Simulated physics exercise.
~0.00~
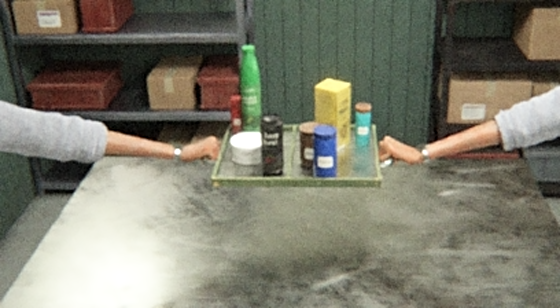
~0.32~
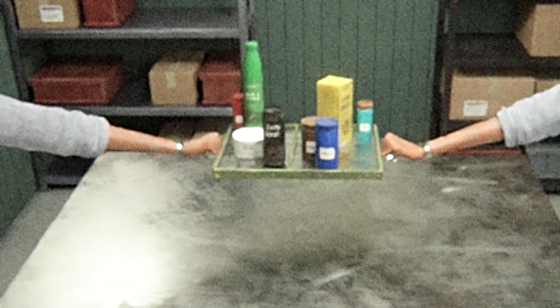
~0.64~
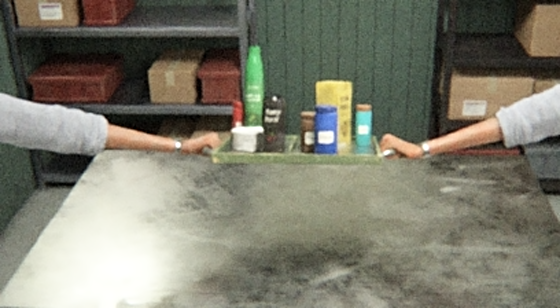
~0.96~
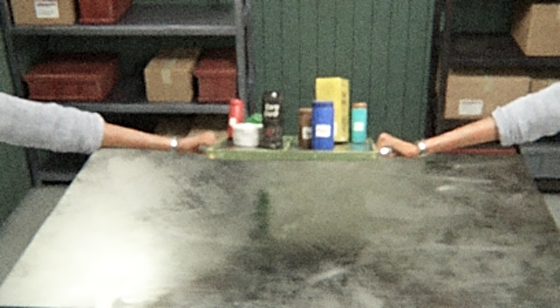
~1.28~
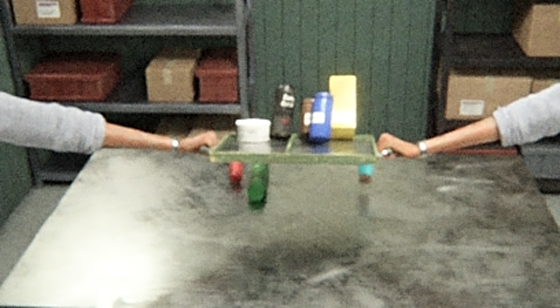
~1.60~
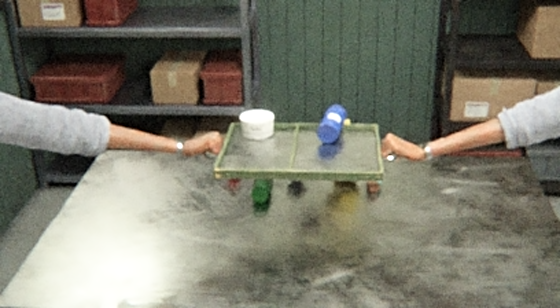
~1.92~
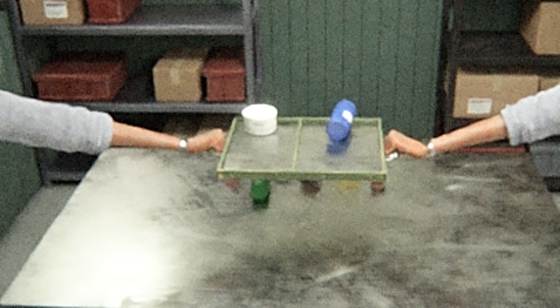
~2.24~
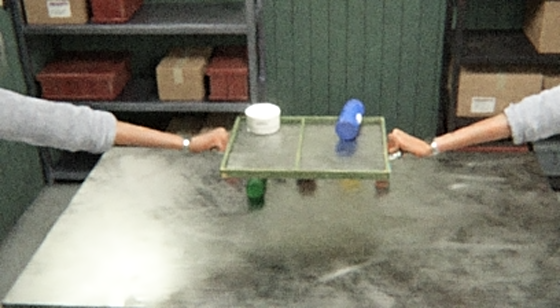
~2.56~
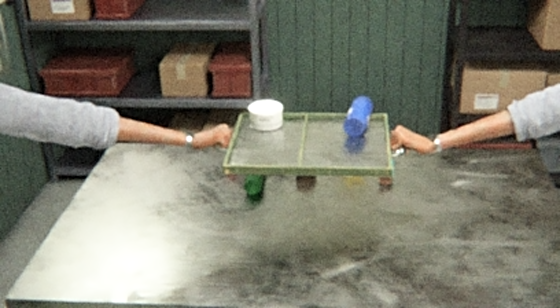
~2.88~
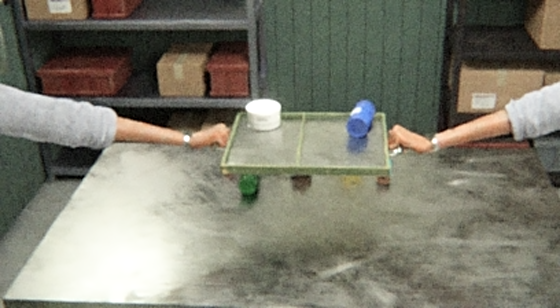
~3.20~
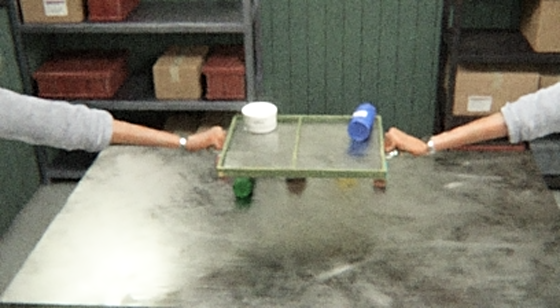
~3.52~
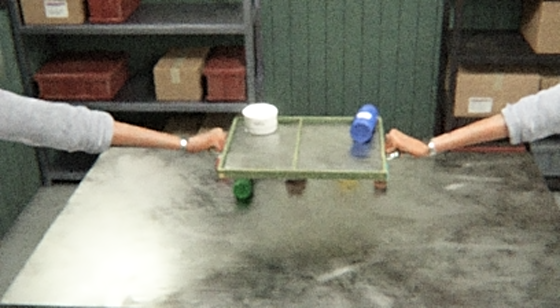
The clip opens with two hands holding a shallow, green-rimmed tray of bottles, jars and a yellow carton above a dark, dusty table, with shelves of boxes behind. The tray's far edge dips away from the viewer, and the items begin to lean. The green bottle falls off the far side first, followed by the red and turquoise shakers. The yellow carton, brown jar and black can drop off as the tray swings back toward level. The blue jar topples and rolls a little to the right. At the end, the white tub stands upright at the back left of the tray, the blue jar lies on its side at the right, and the fallen items rest partly hidden beyond and below the tray.
